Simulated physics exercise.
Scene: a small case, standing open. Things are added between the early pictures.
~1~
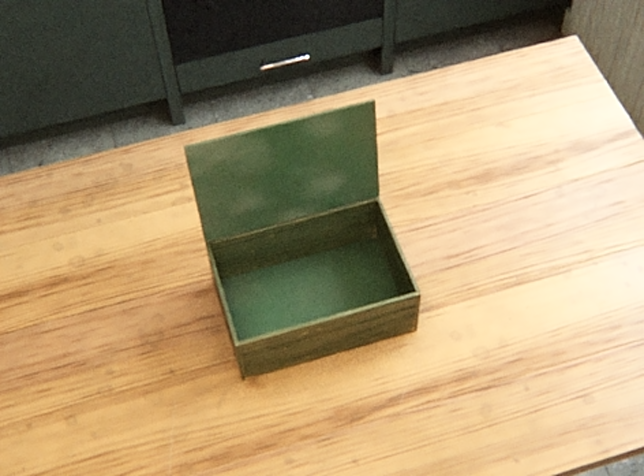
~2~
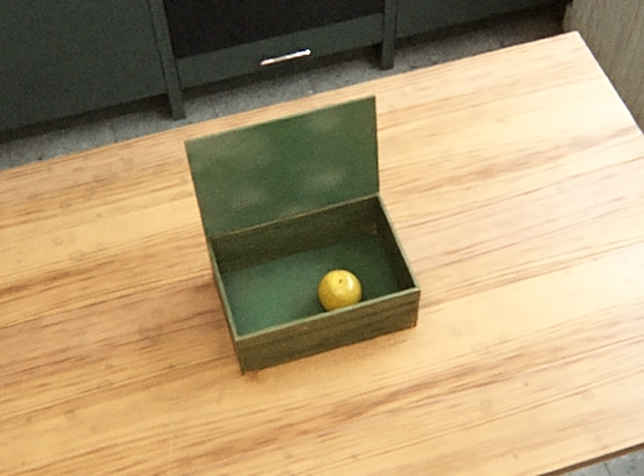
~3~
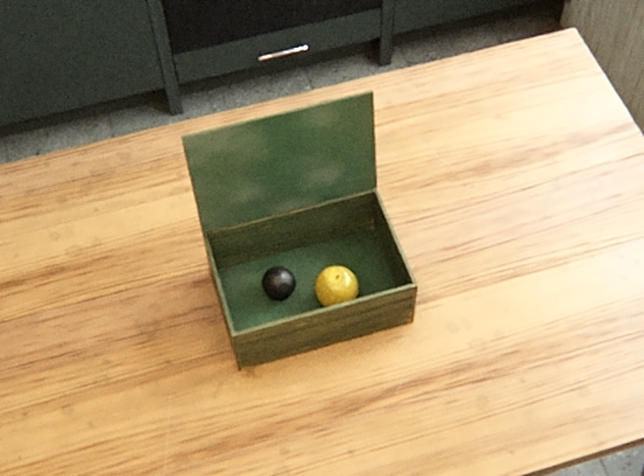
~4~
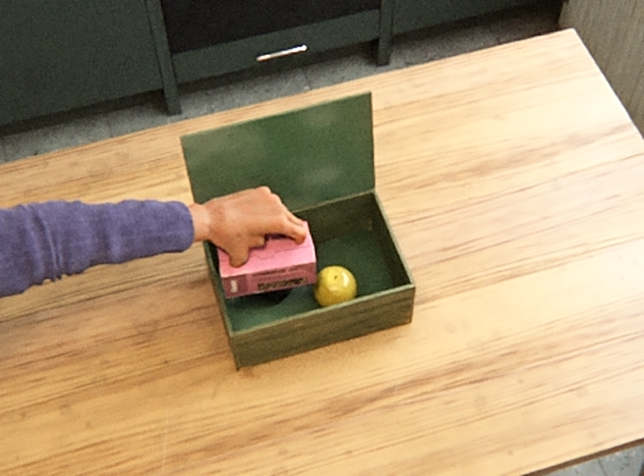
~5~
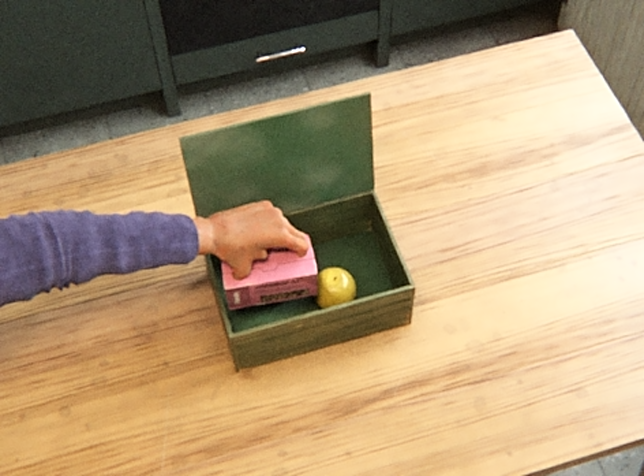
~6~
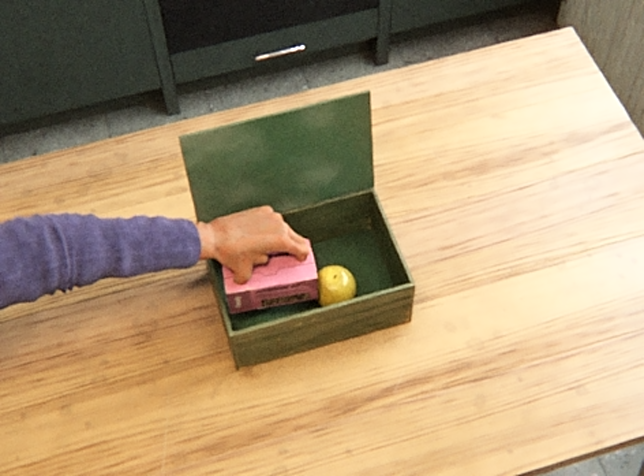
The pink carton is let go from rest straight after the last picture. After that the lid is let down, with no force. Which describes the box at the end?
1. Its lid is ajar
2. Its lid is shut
Its lid is shut.
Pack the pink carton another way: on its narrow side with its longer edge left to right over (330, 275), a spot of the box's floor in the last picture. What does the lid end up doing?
Result: Lid shut.
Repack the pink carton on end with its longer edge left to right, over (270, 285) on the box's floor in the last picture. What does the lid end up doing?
After that, the lid is left gaping.
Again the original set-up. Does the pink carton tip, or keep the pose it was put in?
As it turns out, the pink carton changes its angle.
Then, 0.90 s after the last picture, lid starting down; pink carton on its side near (277, 311); yellow apple rolled about its own width; black lemon rolled about its own width.
Then, 1.80 s after the last picture, lid 42° above the rim; pink carton on its side near (277, 311); yellow apple rolled about its own width; black lemon rolled a little.
At rest, lid shut; tipped over in the box, pink carton; moved from the start, yellow apple; black lemon in place. Seen from the same camera at the end, pink carton near (277, 311).
